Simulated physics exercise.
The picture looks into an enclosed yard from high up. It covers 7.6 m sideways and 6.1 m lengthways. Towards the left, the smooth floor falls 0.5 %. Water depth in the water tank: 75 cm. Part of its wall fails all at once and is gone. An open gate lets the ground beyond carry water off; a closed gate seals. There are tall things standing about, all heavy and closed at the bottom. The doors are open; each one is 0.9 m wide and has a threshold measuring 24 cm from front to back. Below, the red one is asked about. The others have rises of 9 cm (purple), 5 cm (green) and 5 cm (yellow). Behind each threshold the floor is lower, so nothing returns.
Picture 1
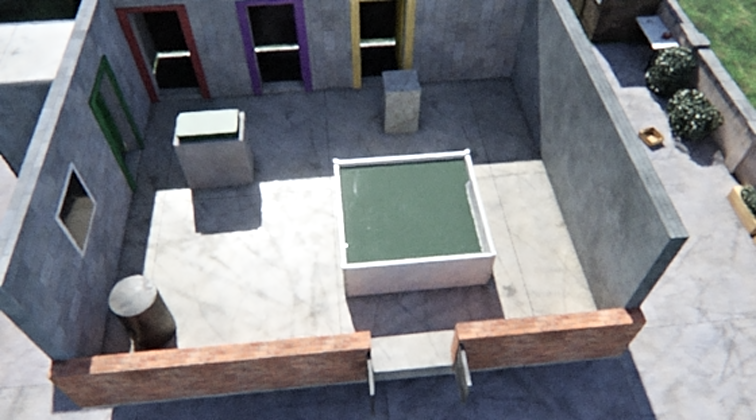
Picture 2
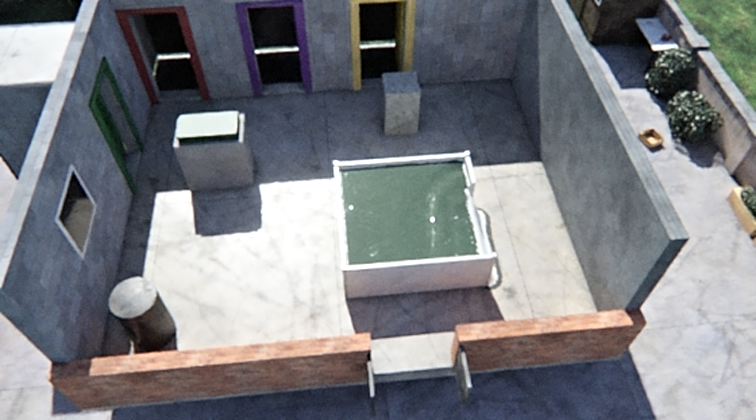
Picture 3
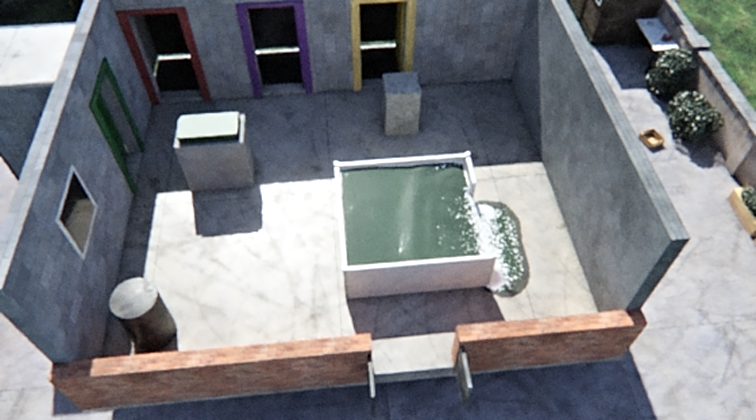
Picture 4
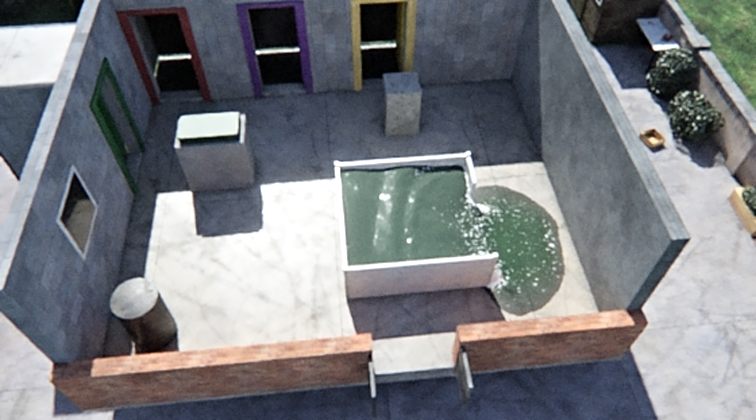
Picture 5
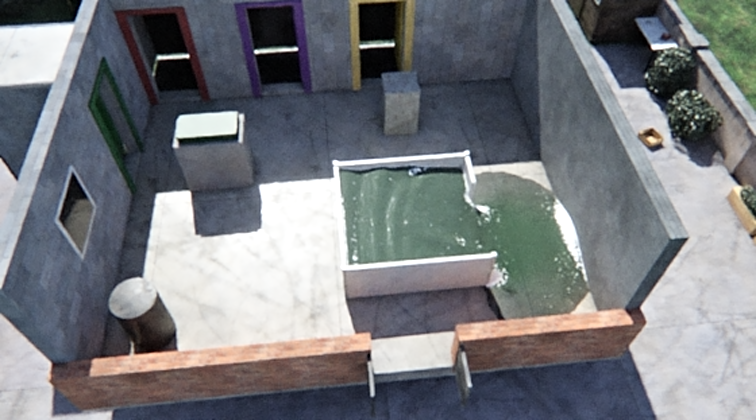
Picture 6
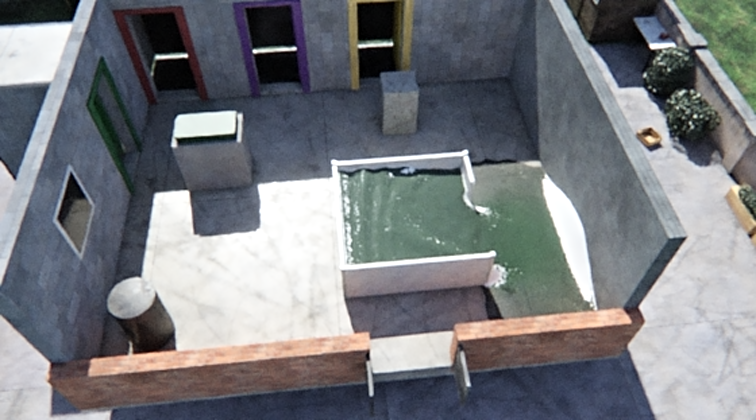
Green water bursting through the right side of a white-walled tank and spreading across the walled yard's pale floor toward the right-hand wall.
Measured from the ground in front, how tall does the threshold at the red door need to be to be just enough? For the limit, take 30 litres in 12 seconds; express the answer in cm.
It needs to be about 12 cm tall.
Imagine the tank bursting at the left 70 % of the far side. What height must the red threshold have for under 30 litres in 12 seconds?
It needs to be about 19 cm high.
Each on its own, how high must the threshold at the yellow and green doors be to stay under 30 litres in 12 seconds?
Roughly 7.0 cm for the yellow door and roughly 9.5 cm for the green door.
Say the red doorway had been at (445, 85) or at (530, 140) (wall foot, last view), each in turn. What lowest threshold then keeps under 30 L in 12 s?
Minimums: Roughly 15 cm and 5.5 cm.
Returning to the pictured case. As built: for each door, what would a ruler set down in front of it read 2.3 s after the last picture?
Depths in cm - red: 0, purple: 0, green: 0, yellow: 7.
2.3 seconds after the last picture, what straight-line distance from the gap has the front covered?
Roughly 4.4 m from the gap.
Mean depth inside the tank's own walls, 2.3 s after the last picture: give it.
The mean depth is roughly 28 cm.
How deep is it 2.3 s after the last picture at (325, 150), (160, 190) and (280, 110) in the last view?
Ordered as asked: 0, 0, 0 cm.
Then, 0.7 s after the last picture water covers 15 % of the floor, deepest (67 cm) near (599, 324); it has not reached the red door.
Then, 2.3 s after the last picture water covers 40 % of the floor, deepest (36 cm) near (603, 334); it has not reached the red door.
Then, 11.3 s after the last picture water covers 100 % of the floor, deepest (12 cm) near (307, 102); 10 cm at the red door, 52 litres in over its 10 cm threshold.
At the red door as built, the water peaked near 18 cm, 7.5 s after the last picture.
With a threshold of 10 cm, 51 litres would have come in within the 12 s; with 14 cm, 13 litres. So under 30 litres takes about 12 cm.
